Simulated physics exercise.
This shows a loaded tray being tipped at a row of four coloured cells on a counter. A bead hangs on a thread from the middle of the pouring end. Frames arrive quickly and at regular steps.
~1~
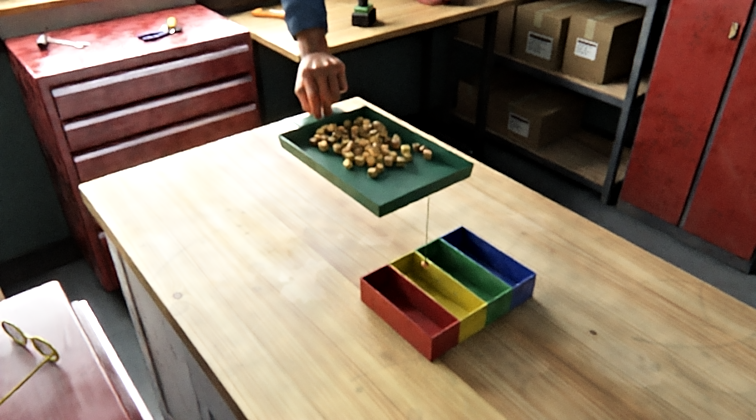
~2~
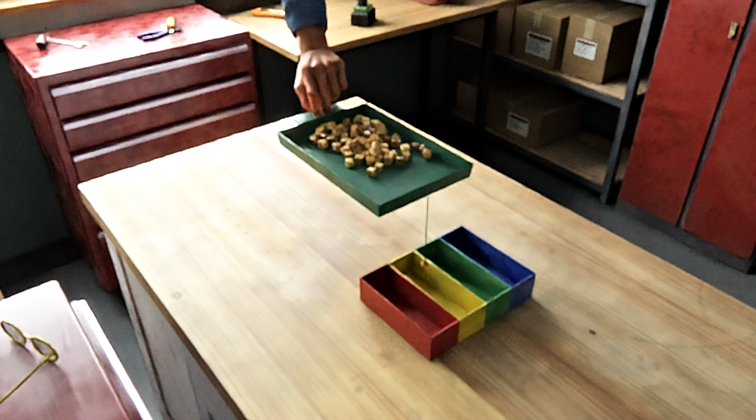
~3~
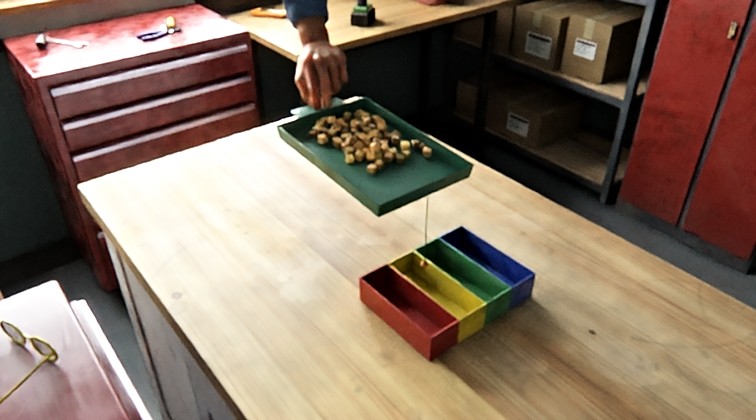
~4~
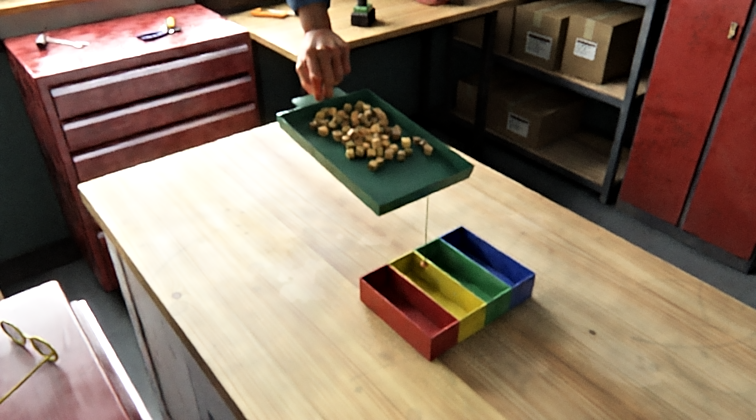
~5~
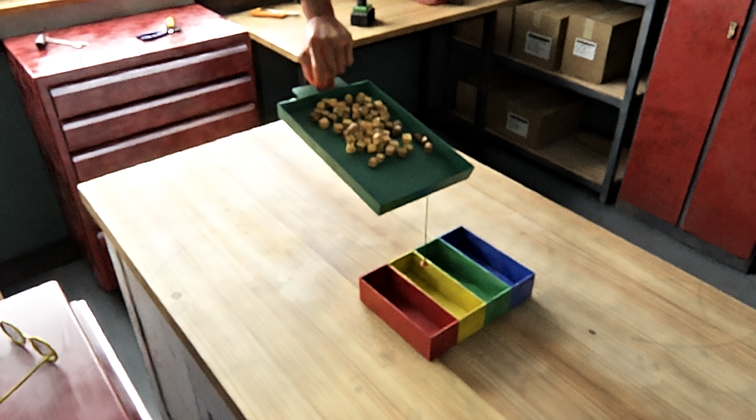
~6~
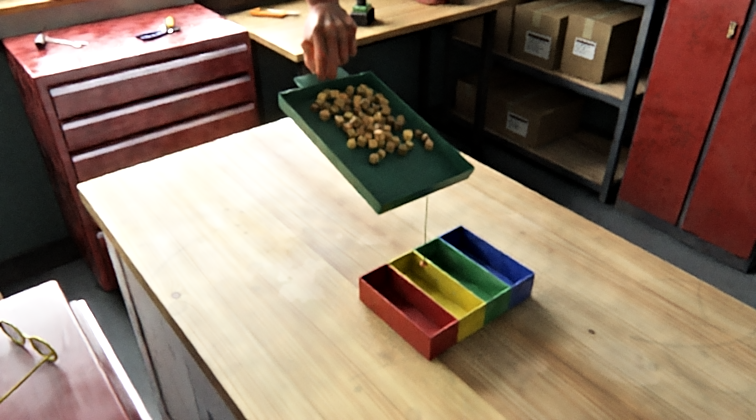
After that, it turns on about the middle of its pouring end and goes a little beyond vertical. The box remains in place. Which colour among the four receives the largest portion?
Green.
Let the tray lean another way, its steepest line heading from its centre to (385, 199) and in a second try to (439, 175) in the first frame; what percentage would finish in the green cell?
0 per cent, then 40 per cent.
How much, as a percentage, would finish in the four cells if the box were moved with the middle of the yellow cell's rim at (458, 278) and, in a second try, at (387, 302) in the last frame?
Roughly 90% on the first try and 40% on the second.
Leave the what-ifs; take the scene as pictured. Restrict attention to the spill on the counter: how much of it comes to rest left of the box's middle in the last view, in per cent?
Around 10 percent of the pieces.
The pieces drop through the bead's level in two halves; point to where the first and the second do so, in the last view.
For the early half I get (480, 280), and for the late half (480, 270).
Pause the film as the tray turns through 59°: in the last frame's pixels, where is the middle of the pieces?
Mark it at roughly (438, 157) in the final frame.
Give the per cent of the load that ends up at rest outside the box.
Around 20 %.
Soon, tray tipped steeply; nearly all on the tray; a small part falling or outside the box.
A while on, tray tipped right over; most on the tray; a small part in the yellow cell; a small part in the green cell; a stray few in the red cell; a small part falling or outside the box.
Towards the end, tray tipped past a quarter turn; about a third in the green cell; about a quarter in the yellow cell; about a quarter in the blue cell; a small part in the red cell; about a quarter falling or outside the box.
Finally, tray tipped past a quarter turn; about a third in the green cell; about a quarter in the yellow cell; about a quarter in the blue cell; a small part in the red cell; about a quarter outside the box.
